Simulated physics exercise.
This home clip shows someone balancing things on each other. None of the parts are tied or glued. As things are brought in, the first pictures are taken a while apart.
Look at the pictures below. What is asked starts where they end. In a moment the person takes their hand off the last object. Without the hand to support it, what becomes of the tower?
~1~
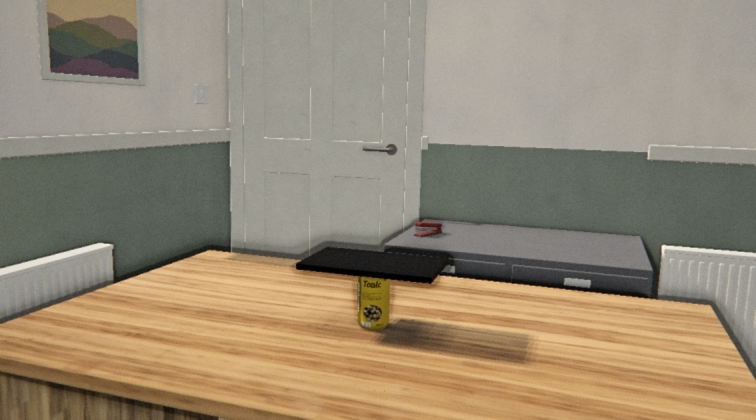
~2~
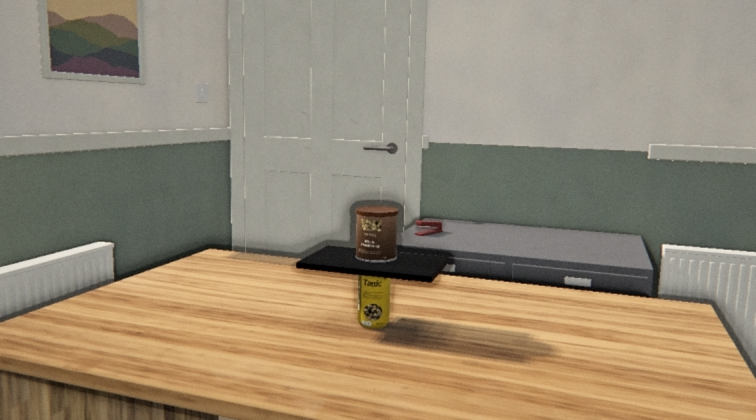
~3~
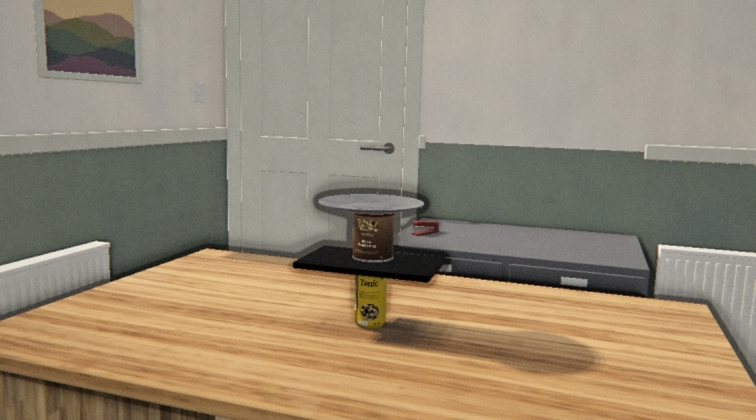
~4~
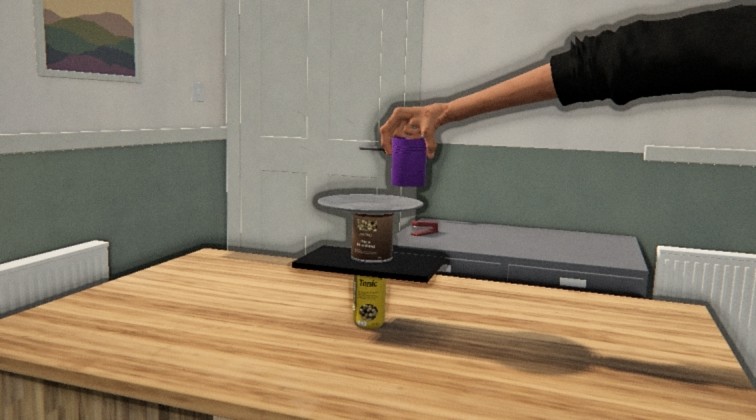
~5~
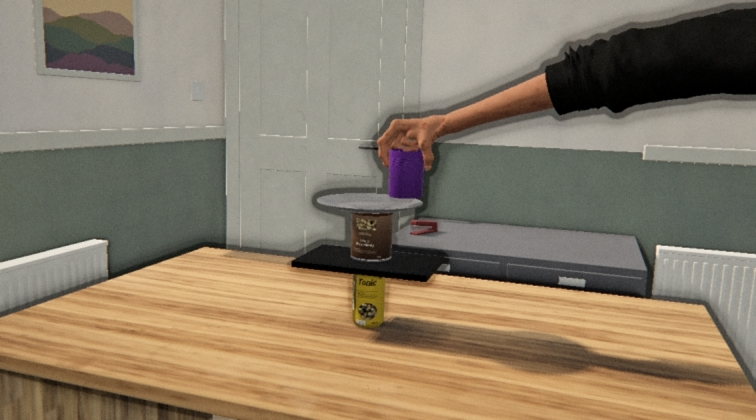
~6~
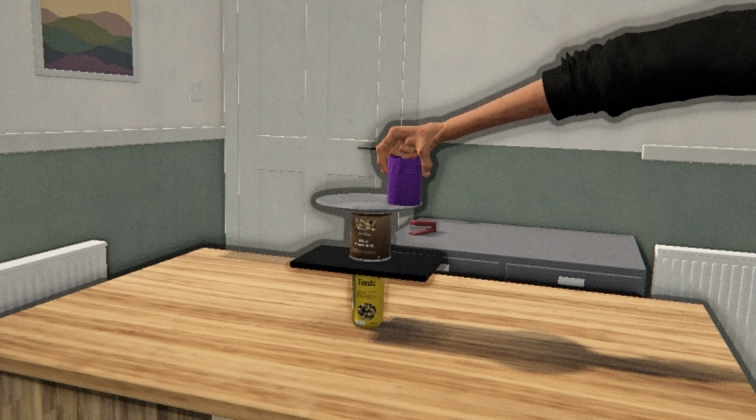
The pile rests steadily.
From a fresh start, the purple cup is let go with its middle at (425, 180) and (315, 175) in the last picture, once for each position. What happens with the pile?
Well, the first time it falls over, and the second time it falls over.
Then, 0.90 s after the last picture, nothing has stirred.
Then, 2.00 s after the last picture, purple cup resting near (405, 181).
At rest, all 5 in place. Seen from the same camera at the end, purple cup near (405, 181). The pile keeps its balance.
